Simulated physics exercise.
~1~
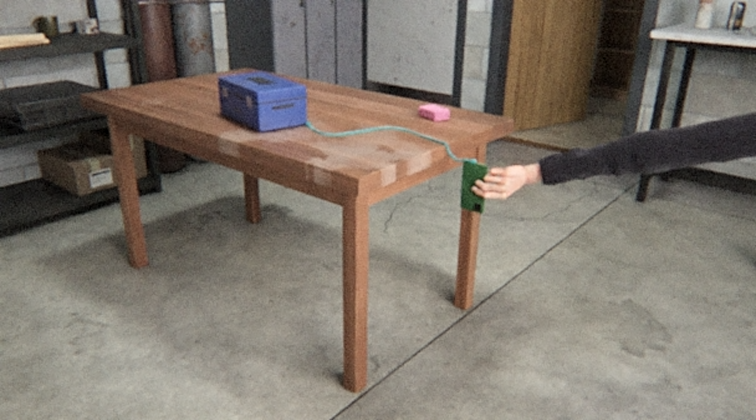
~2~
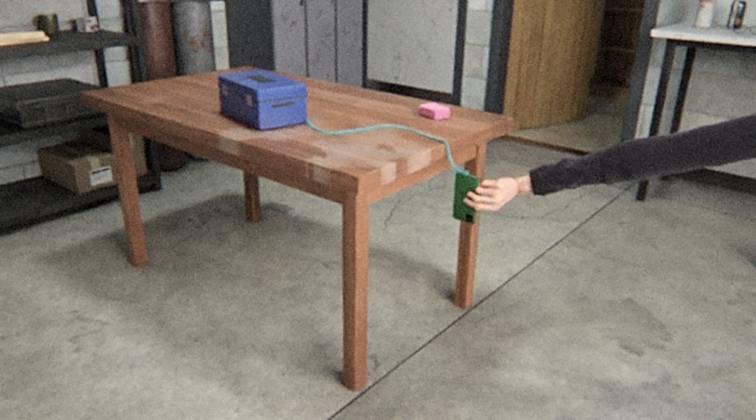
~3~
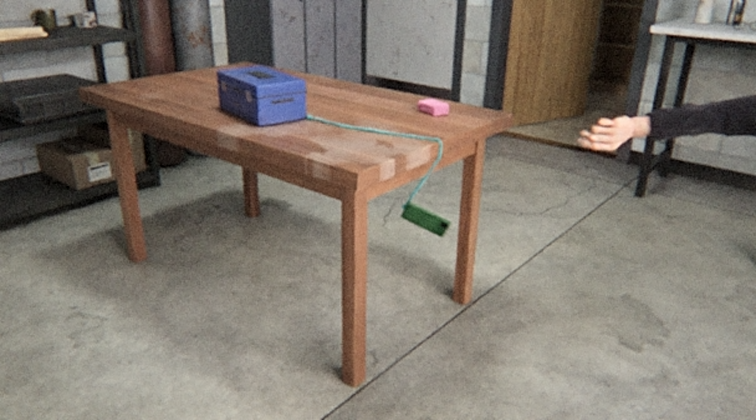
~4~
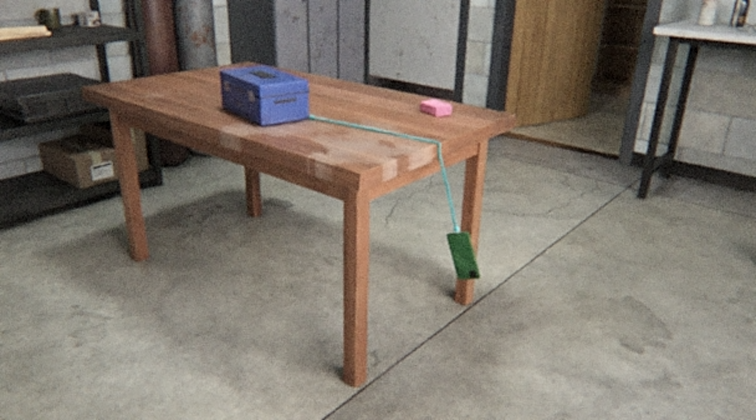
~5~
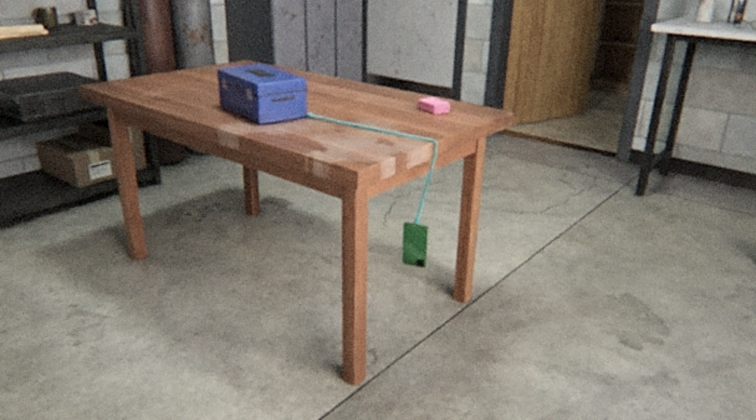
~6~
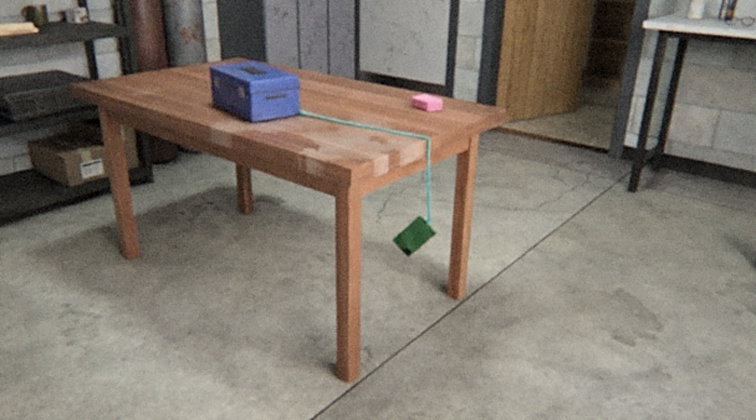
To begin with, a hand holds a green phone beside the right end of a wooden workbench, with a thin teal shoelace running from it across the top to a blue toolbox. The hand lowers the phone slightly, then lets go and draws back to the right. The phone drops and swings left beneath the table edge, tilting as the shoelace pulls taut over the side. It swings back to the right, then left again, turning as it hangs. At the end it dangles above the floor, while the toolbox and pink sponge remain in place on top.
